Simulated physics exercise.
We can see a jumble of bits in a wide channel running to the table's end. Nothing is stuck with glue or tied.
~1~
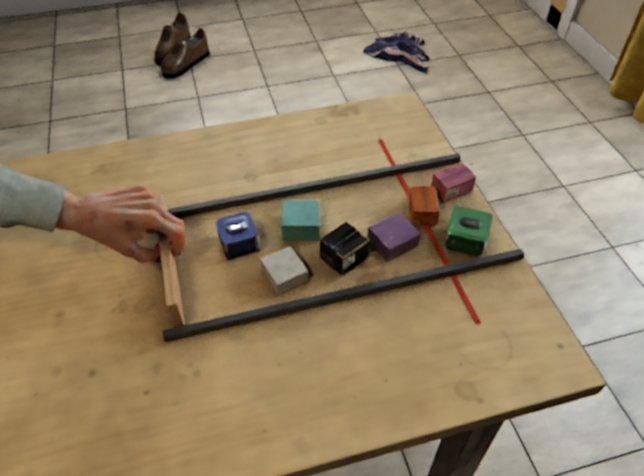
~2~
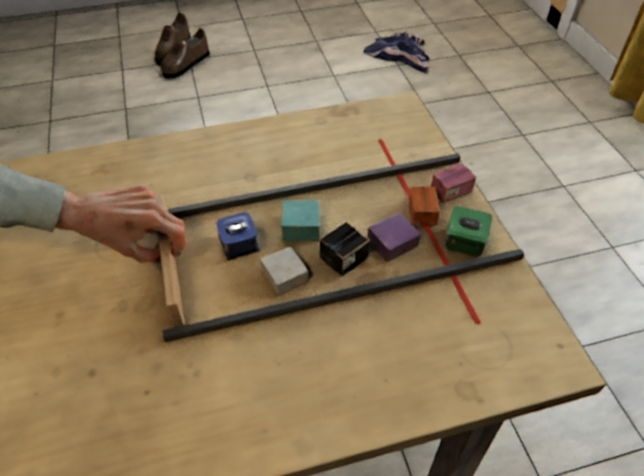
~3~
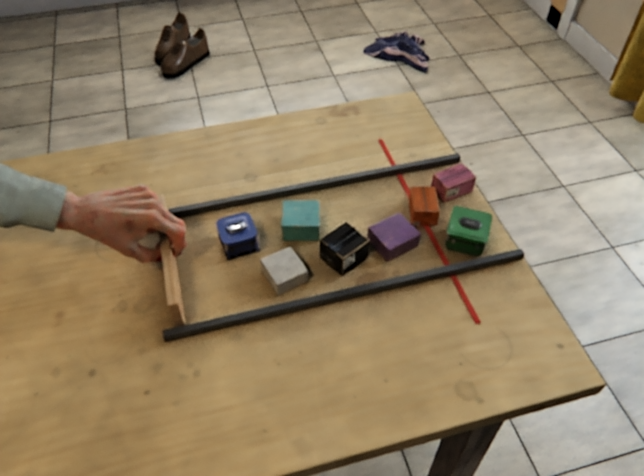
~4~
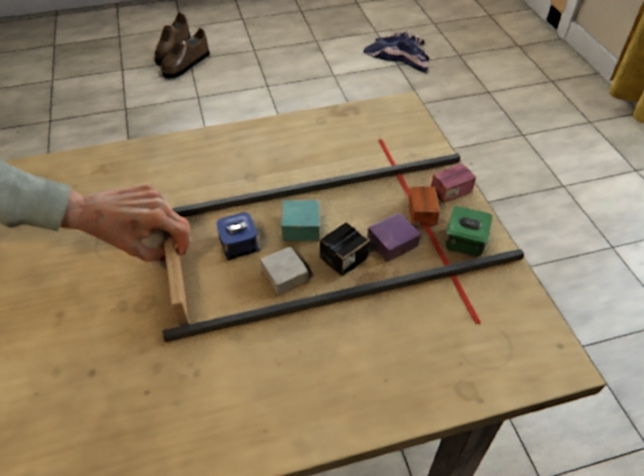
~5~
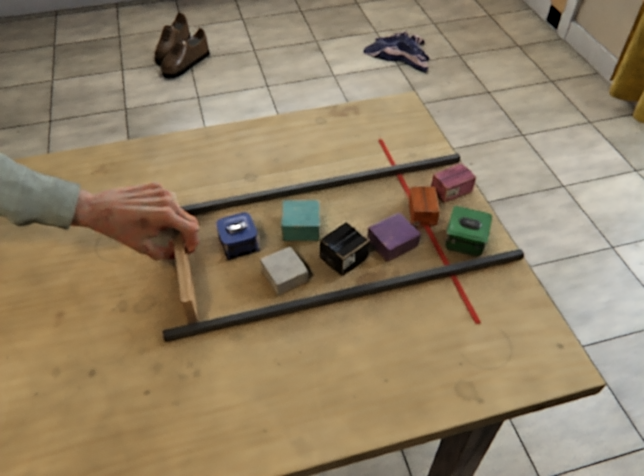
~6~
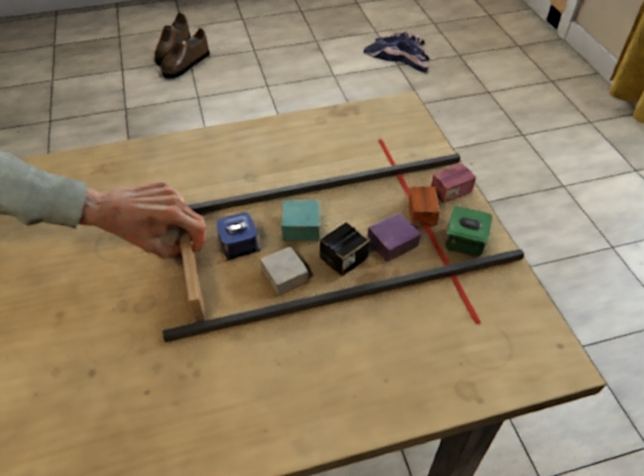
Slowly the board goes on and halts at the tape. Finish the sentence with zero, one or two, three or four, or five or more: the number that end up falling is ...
The number that end up falling is three or four.
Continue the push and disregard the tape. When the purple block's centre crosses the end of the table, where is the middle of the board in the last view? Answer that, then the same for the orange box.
The middle is at (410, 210) when it's the purple block, and at (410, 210) when it's the orange box.
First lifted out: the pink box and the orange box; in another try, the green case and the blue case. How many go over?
2, then 1.
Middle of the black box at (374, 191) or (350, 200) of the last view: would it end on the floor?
Result by position: It leaves the top / leaves the top.
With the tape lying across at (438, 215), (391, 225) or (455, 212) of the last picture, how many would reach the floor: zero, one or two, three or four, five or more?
Falls: Either three or four; 1 or 2; five or more.
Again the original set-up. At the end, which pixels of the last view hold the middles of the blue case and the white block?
Answer: First (432, 197), after that (452, 236).
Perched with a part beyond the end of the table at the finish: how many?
The tally is 0.
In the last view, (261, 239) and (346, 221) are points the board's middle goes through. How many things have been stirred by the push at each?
That gives 3 for the first and 8 for the second.
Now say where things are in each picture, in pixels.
Pink box (453, 182); green case (468, 231); orange box (424, 206); board (169, 258); tape (422, 218), in the first picture.
Green case (468, 231); black box (344, 249), in the second picture.
Orange box (424, 206); board (169, 258), in the third picture.
Pink box (453, 183); blue case (238, 236), in the fourth picture.
Green case (468, 231); turquoise block (301, 220), in the fifth picture.
Pink box (453, 183); green case (468, 231); orange box (424, 206); board (188, 254); tape (422, 218), in the sixth picture.
Soon after, none off yet; pink box at rest near (453, 183); green case at rest near (468, 231); orange box at rest near (424, 206).
In the end, the number that fall off is three or four; gone, purple block, orange box, green case and pink box.
